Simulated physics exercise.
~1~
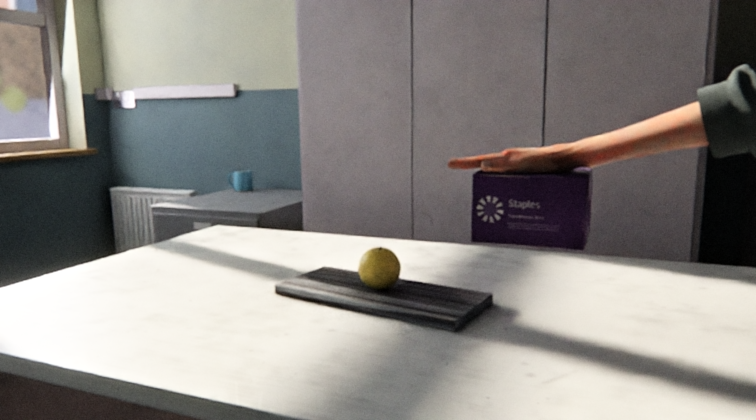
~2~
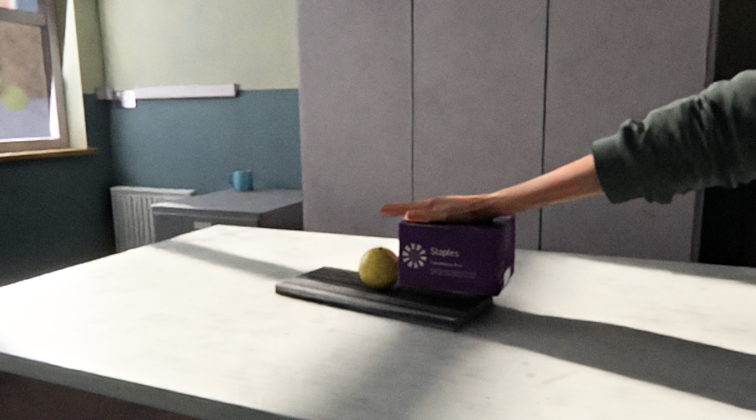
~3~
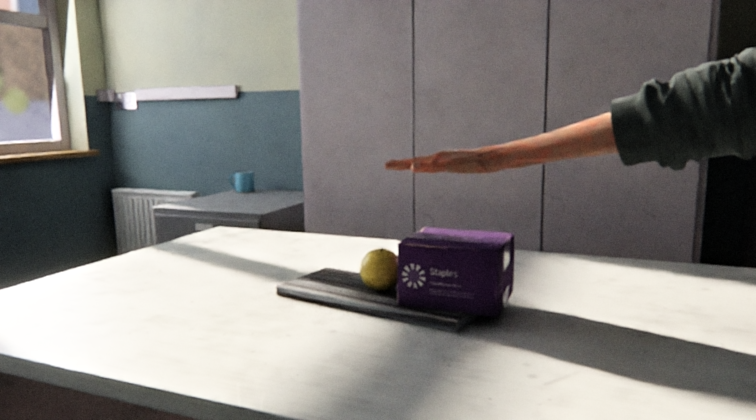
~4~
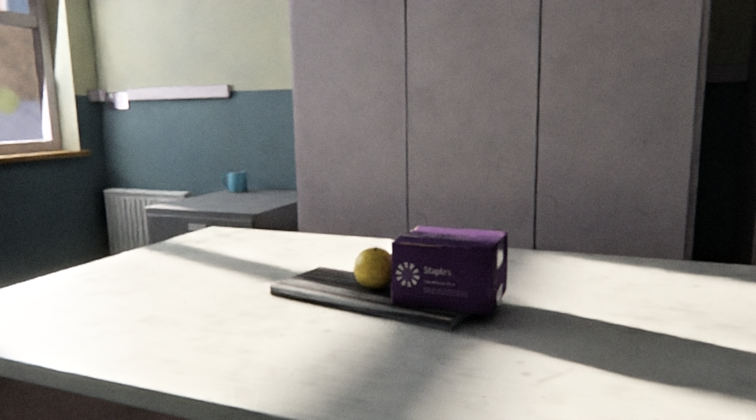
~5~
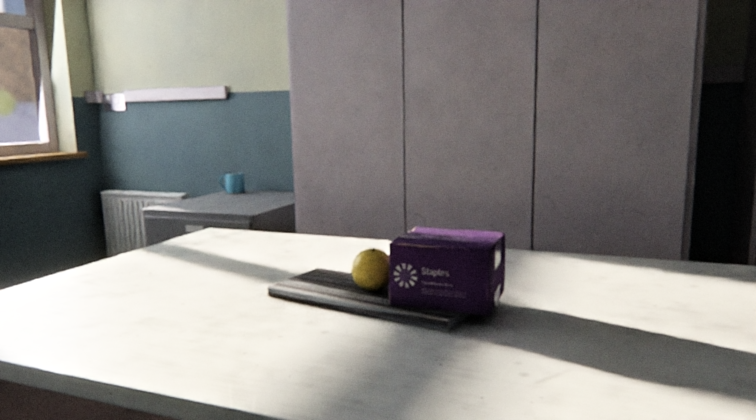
A purple box labelled Staples, held under an outstretched hand in a dark green sleeve, hovers at the right above a pale table in a sunlit room with grey cabinets behind and a window at the left. A yellow apple sits on a flat grey board near the middle of the table. The hand moves the box left and down until it is beside the apple, over the right end of the board. The hand lets go and lifts away, and the box drops slightly. The arm leaves the view while the camera sways a little, and box, apple and board stay still together.
